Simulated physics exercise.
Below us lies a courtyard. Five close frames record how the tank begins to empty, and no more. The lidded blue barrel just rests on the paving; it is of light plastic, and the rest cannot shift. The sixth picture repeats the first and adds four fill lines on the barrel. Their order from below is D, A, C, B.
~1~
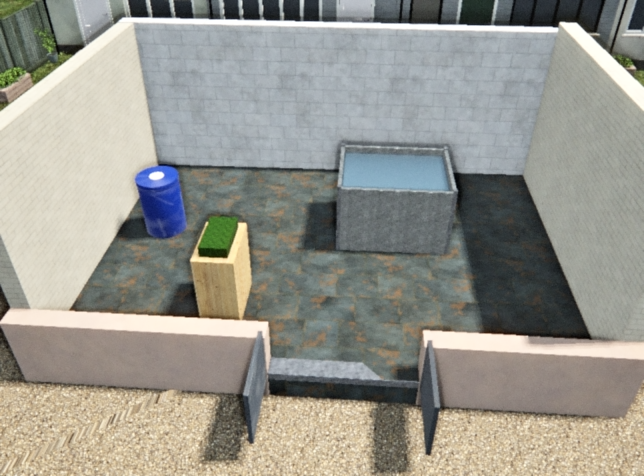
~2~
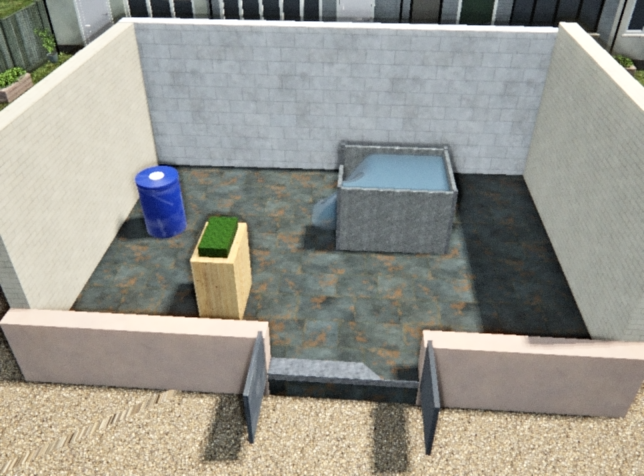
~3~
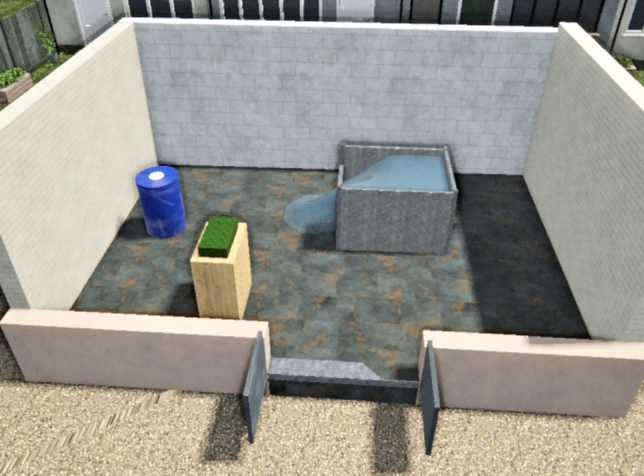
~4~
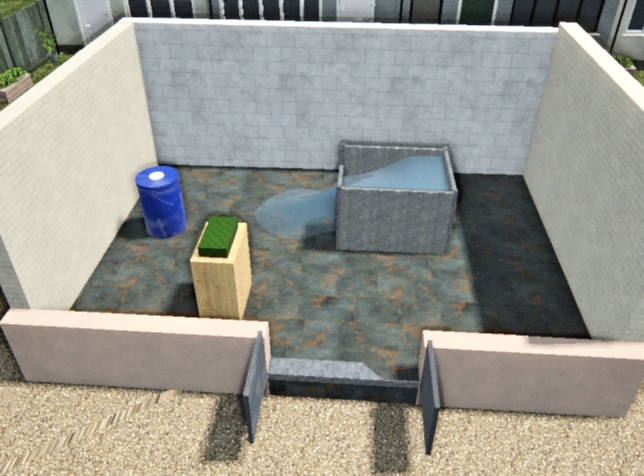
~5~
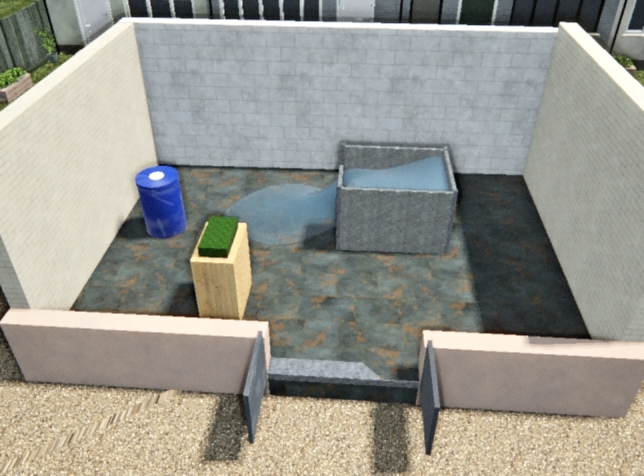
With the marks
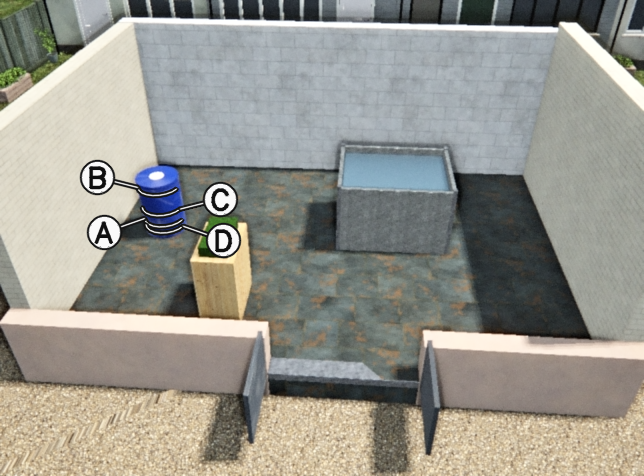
A walled courtyard with a dark, mottled floor is seen from above and in front, beyond an open gate in a low pinkish wall. A blue barrel stands at the left, a pale wooden box topped with green sits nearer, and a grey stone tank full of water is right of centre. Water pours from the tank's left side and spreads leftward across the floor, while the view stays still.
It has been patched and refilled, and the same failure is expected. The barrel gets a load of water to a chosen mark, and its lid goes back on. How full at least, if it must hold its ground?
That is level C.
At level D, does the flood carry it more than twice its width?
Yes.
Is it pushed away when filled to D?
Yes.
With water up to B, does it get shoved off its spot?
No, not at all.
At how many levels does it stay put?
Two of them.
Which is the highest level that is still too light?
The answer is A.
In white, A at (159, 226); B at (152, 195); C at (156, 215); D at (160, 232); from the bottom up D, A, C, B.
If A is chosen, it is pushed about twice its own width away.
If B is chosen, it does not move.
If C is chosen, it does not move.
If D is chosen, it is pushed about 4 times its own width away.
